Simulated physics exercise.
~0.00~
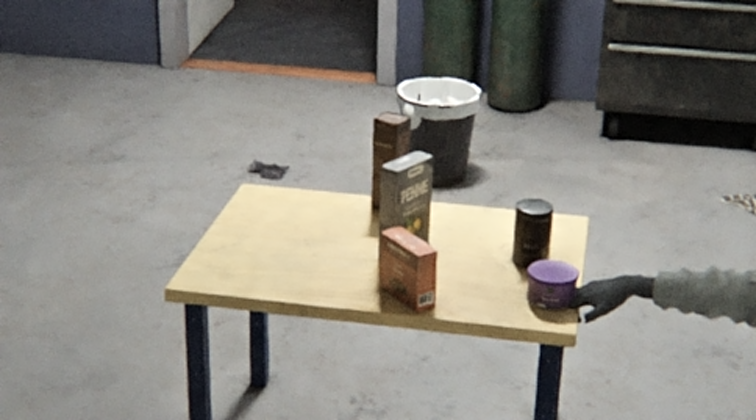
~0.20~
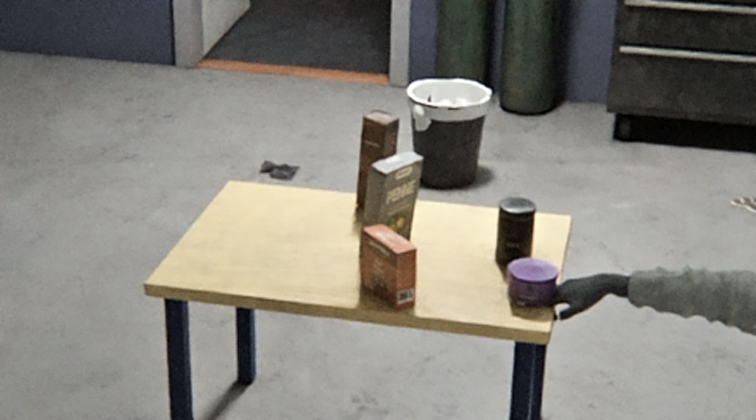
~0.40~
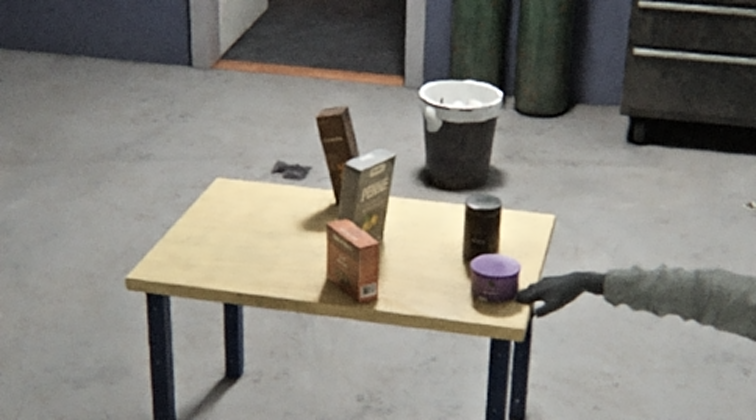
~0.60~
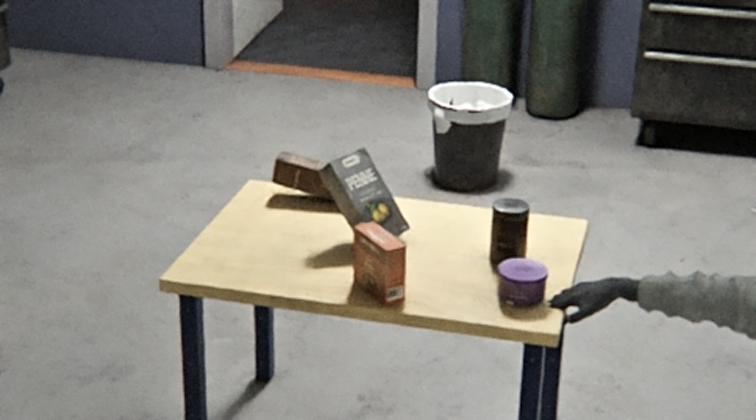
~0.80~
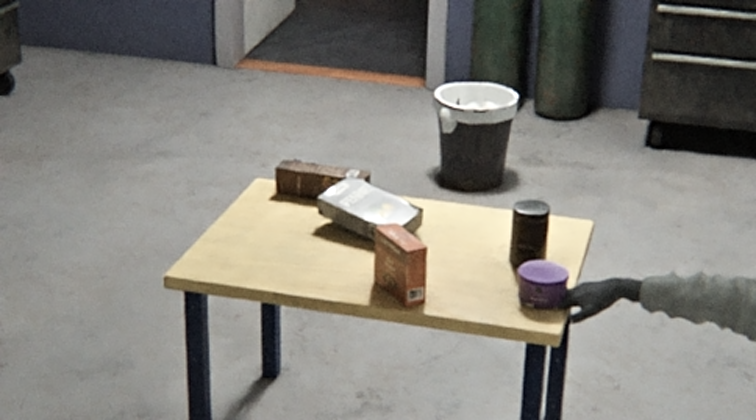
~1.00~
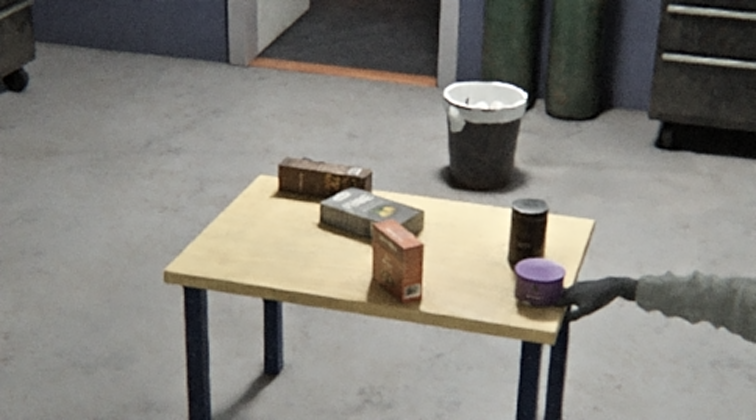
A small table jerks left then right, toppling the brown carton and the grey packet.
